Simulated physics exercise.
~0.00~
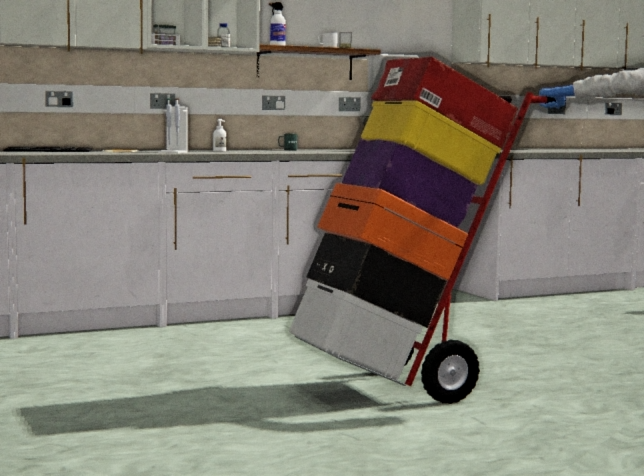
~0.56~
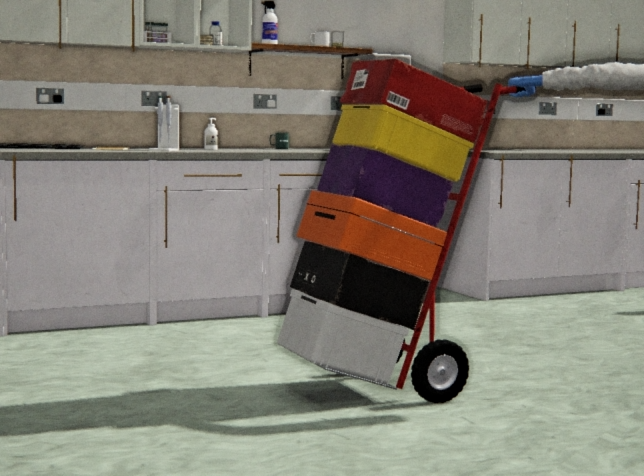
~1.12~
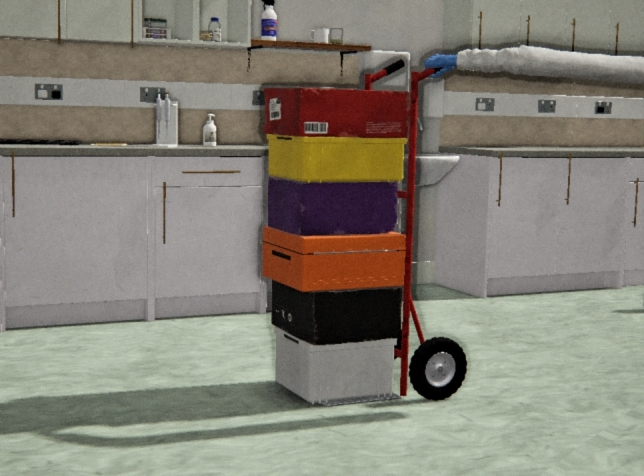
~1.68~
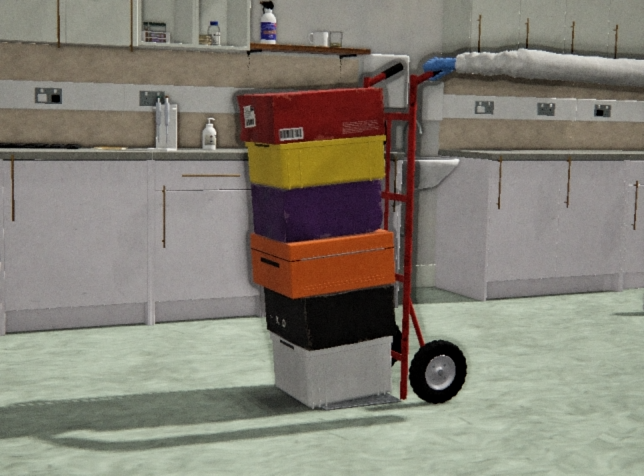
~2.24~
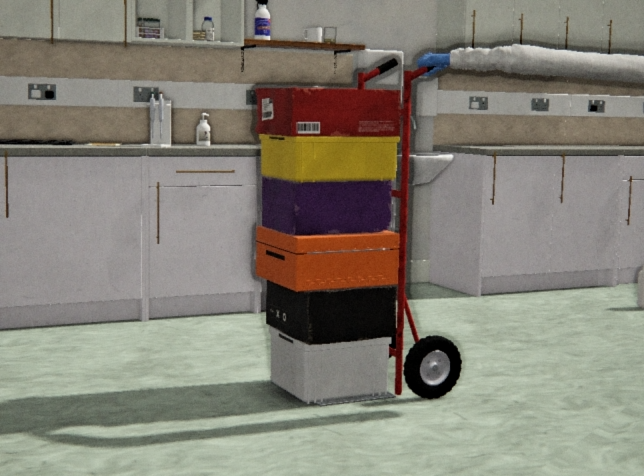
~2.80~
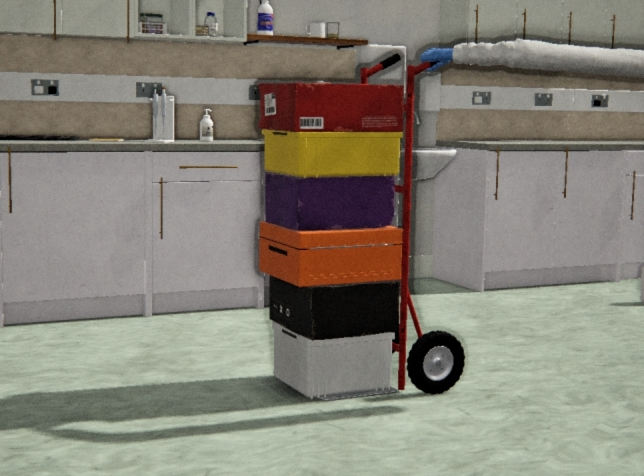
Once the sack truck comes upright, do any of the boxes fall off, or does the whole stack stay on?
The whole stack stays on. The boxes lean away from the truck for a moment, then settle back without any falling.
